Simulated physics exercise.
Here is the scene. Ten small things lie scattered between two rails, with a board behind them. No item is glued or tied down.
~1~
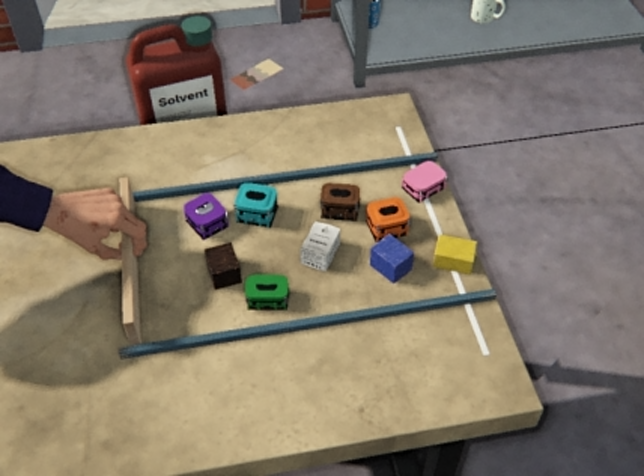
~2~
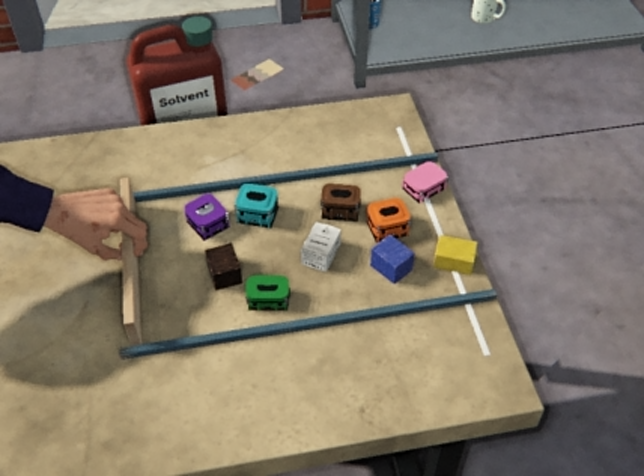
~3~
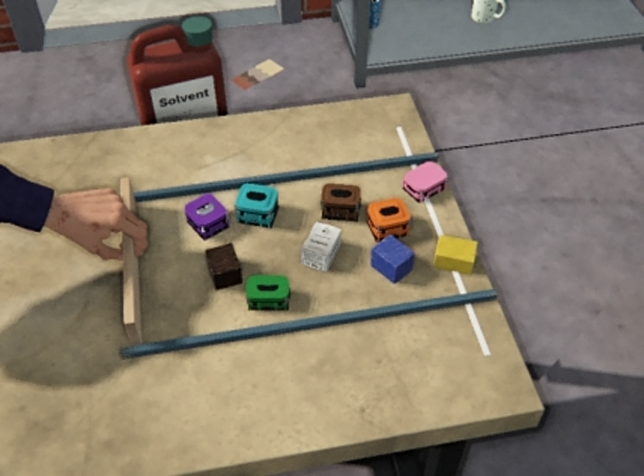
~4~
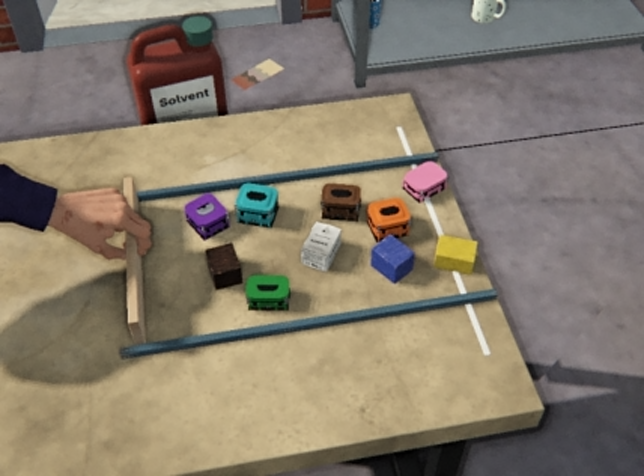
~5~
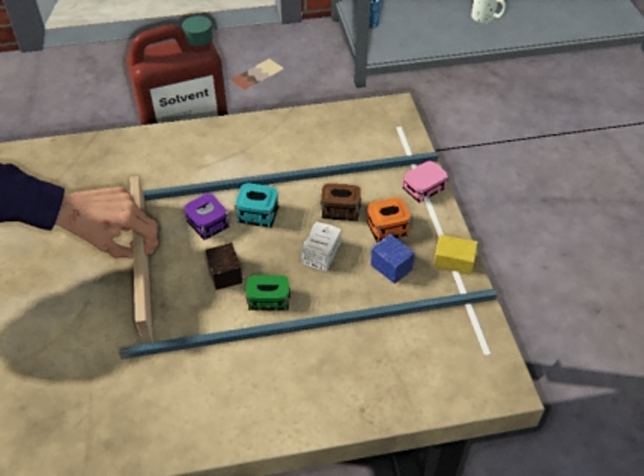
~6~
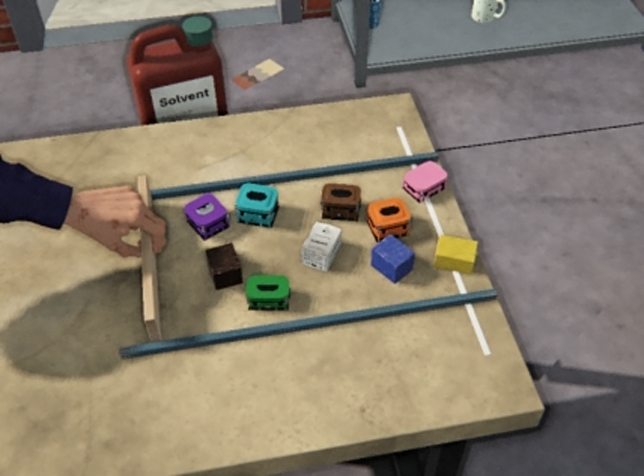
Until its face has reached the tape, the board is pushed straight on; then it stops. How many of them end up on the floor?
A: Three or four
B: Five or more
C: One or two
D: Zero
Answer: B.
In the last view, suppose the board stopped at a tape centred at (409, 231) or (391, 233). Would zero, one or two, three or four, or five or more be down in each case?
Either three or four, then either three or four.
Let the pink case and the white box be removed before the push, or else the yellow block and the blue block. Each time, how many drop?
That gives 5 in the first case, then 5 in the second.
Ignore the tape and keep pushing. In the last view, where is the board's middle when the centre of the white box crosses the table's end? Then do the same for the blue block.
With the white box it sits around (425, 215), with the blue block around (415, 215).
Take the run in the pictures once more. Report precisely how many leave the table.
It comes to 7.
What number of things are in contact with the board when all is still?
All in all, 3.
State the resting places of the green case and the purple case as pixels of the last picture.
The green case ends at (474, 259) and the purple case at (442, 189).
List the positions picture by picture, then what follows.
Yellow block (455, 254); pink case (424, 182); orange case (388, 219); board (130, 257); tape (437, 226), in the first frame.
Pink case (425, 183); black block (224, 267), in the second frame.
Orange case (388, 220); purple case (207, 217), in the third frame.
Yellow block (456, 255); white box (322, 247), in the fourth frame.
Pink case (425, 182); blue block (392, 259), in the fifth frame.
Yellow block (456, 255); pink case (425, 182); orange case (389, 219); board (149, 255); tape (438, 226), in the sixth frame.
Soon after, none off yet; yellow block at rest near (456, 255); pink case at rest near (425, 182); orange case at rest near (389, 219).
Then, none off yet; yellow block at rest near (457, 255); pink case tipped a little near (460, 176); orange case moved about its own width near (419, 212).
At rest, the number that fall off is five or more; fallen, turquoise case, white box, brown case, blue block, orange case, pink case and yellow block.
